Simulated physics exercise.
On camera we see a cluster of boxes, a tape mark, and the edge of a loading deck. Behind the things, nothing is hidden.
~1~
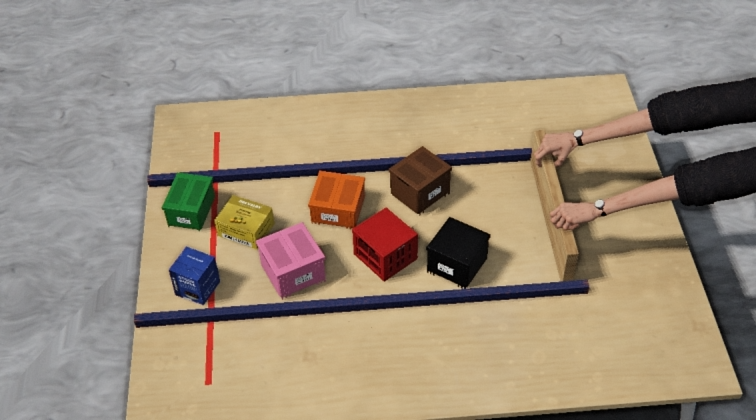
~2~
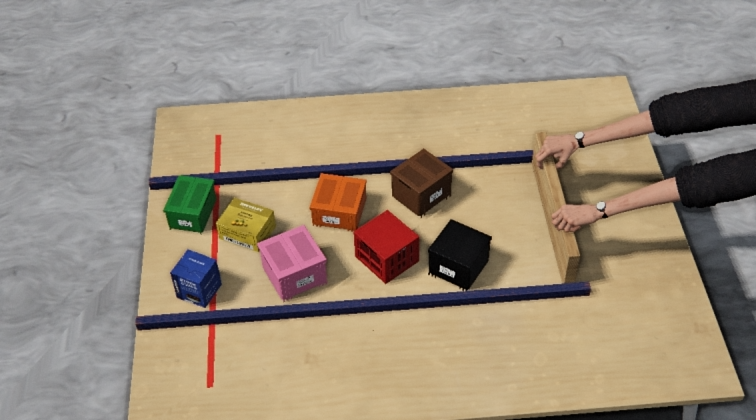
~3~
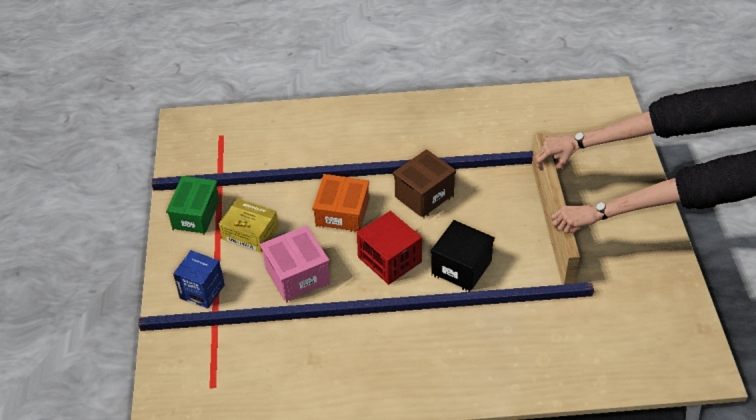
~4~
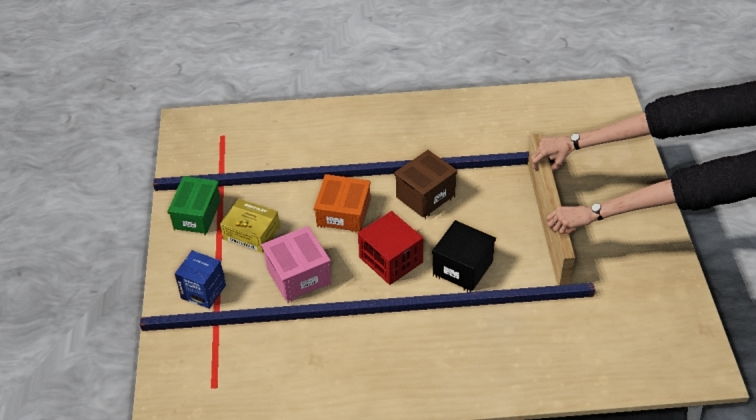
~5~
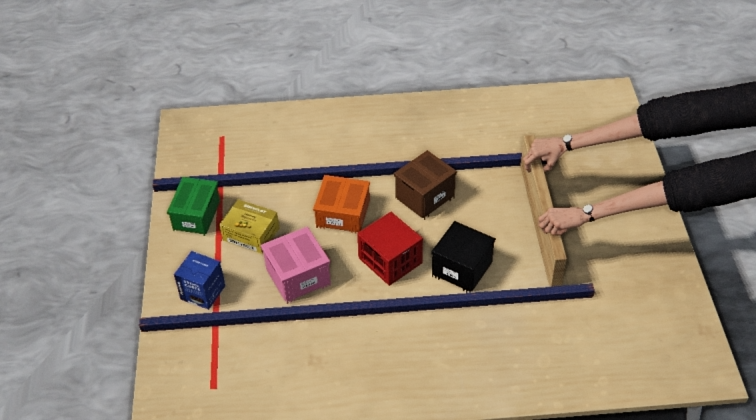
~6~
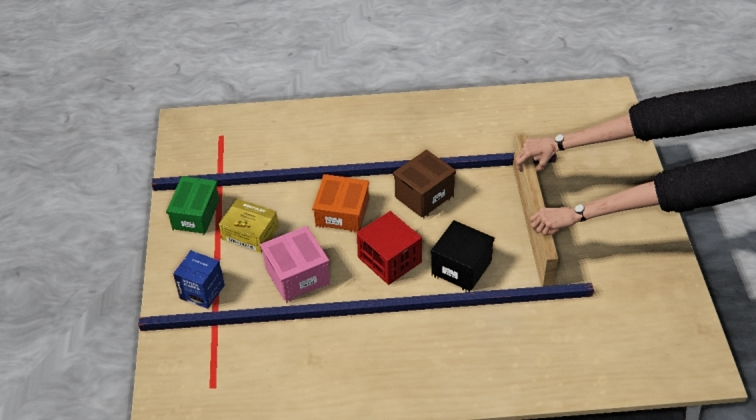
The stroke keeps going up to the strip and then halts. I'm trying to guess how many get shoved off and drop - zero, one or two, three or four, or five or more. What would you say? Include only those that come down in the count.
Looks to me like the count going over is a three or a four.
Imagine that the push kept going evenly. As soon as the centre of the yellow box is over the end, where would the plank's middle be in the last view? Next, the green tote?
Points: About (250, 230) and about (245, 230).
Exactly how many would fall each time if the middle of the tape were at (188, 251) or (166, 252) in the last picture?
It comes to 5, then 8.
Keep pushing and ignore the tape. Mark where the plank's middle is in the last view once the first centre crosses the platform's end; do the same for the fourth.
Its middle is around (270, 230) and later (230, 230).
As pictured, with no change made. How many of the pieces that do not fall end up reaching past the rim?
The total comes out at 1.
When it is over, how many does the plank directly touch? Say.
That makes 3.
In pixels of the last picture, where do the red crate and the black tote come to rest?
The red crate at (185, 248), the black tote at (190, 289).
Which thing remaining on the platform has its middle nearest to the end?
Orange tote - nearest.
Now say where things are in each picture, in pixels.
In the first picture, green tote (190, 202); blue box (195, 276); yellow box (245, 222); plank (553, 205); tape (213, 245).
In the second picture, blue box (196, 279); plank (554, 207).
In the third picture, yellow box (249, 225); black tote (462, 256).
In the fourth picture, green tote (195, 205); brown tote (426, 185).
In the fifth picture, blue box (200, 280); pink tote (297, 265).
In the sixth picture, green tote (194, 205); blue box (199, 280); yellow box (249, 226); plank (534, 209); tape (217, 249).
A little later, none off yet; green tote at rest near (194, 205); blue box at rest near (199, 280); yellow box at rest near (249, 226).
Next, none off yet; green tote at rest near (194, 205); blue box moving near (194, 281); yellow box shifted a little near (235, 227).
Later still, none off yet; green tote shifted a little near (175, 202); blue box shifted about its own width near (151, 291); yellow box shifted well along near (176, 245).
When it is over, the number that fall off is three or four; down, pink tote, yellow box, blue box and green tote.
